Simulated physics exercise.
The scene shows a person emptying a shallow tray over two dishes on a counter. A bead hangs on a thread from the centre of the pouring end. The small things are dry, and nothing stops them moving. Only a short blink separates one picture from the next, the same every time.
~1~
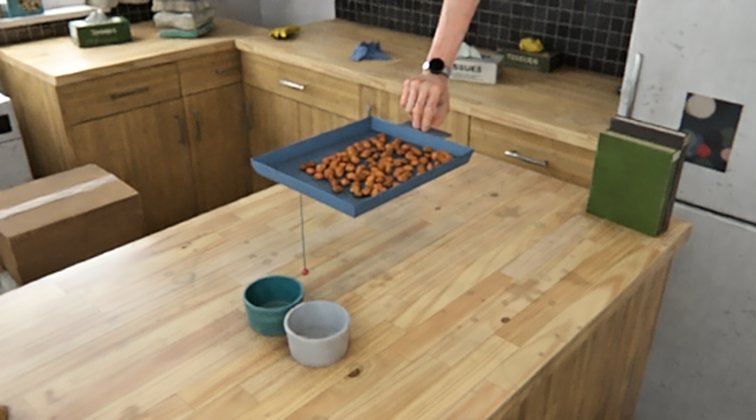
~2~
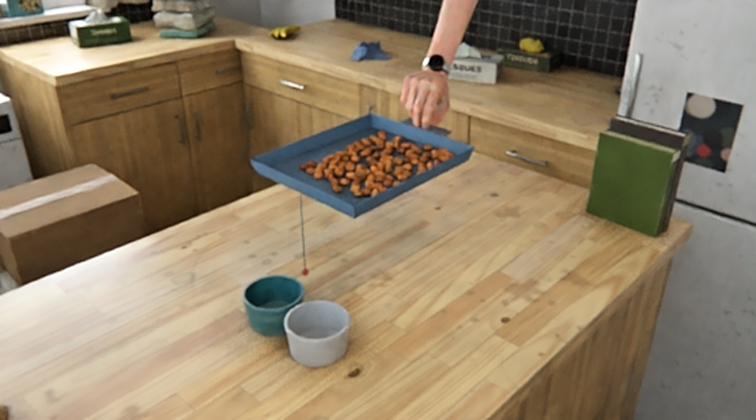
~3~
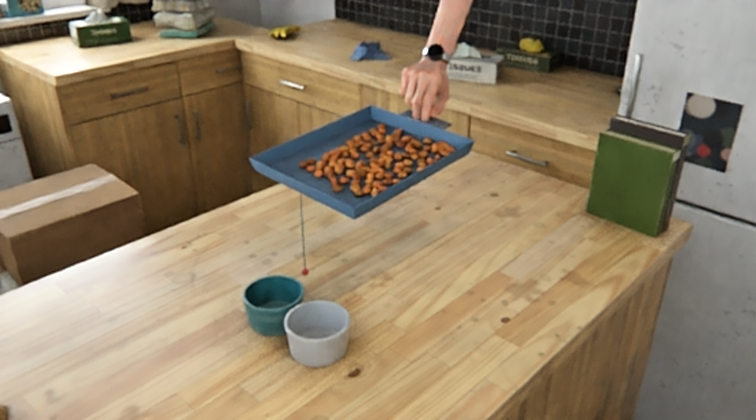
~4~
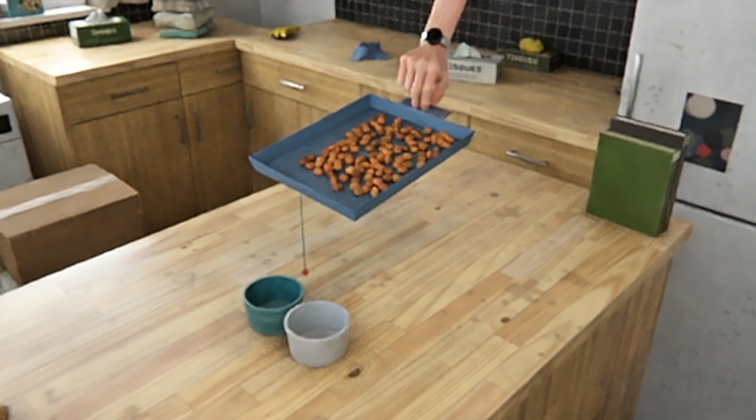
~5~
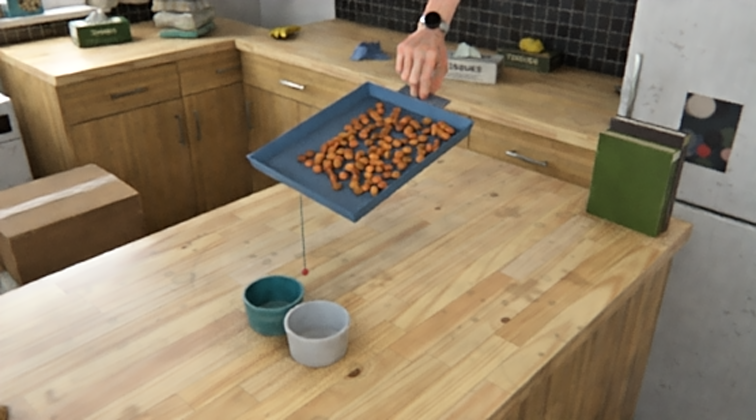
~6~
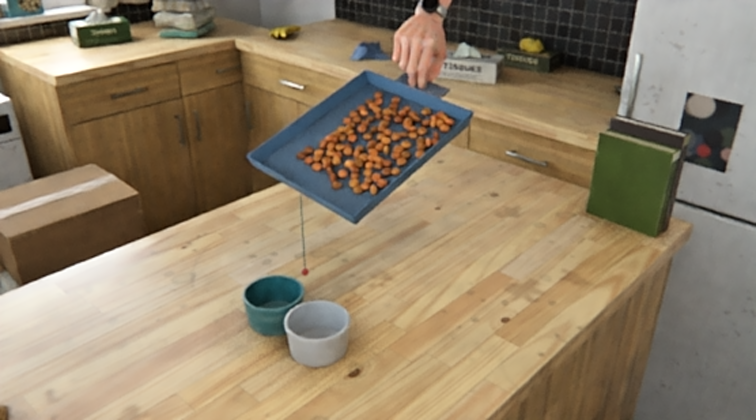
A hand gradually tilting a blue tray of small brown pieces toward its lower right corner above two dishes on a wooden counter.
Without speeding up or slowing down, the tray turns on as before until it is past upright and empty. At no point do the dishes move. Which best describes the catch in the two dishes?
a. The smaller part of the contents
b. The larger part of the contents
Answer: B.
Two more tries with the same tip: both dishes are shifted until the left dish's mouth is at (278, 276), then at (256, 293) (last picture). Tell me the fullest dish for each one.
Well, first the right-hand one, then the right-hand one.
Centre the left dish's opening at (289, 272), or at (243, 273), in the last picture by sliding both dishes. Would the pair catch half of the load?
First place: Short of half; second place: Short of half.
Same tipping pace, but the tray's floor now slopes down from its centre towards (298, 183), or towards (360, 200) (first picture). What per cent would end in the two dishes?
The first try yields 30 percent and the second 10 percent.
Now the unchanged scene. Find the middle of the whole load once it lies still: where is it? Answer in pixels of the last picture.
Close to (319, 340) in the last picture.
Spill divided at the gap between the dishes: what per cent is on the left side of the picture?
It comes to near 20 percent of the spill.
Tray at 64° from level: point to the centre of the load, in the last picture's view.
Look around (335, 192) in the last picture.
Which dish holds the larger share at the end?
That one is the rightward one.
Soon after the last picture, tray tipped steeply; nearly all on the tray; a stray few in the air.
A little later, tray tipped past a quarter turn; about a third on the tray; about a third in the right dish; a small part in the left dish; a small part outside both; about a quarter in the air.
Later still, tray tipped past a quarter turn; about two thirds in the right dish; a small part in the left dish; about a quarter outside both.
At rest, tray tipped past a quarter turn; about two thirds in the right dish; a small part in the left dish; about a quarter outside both.
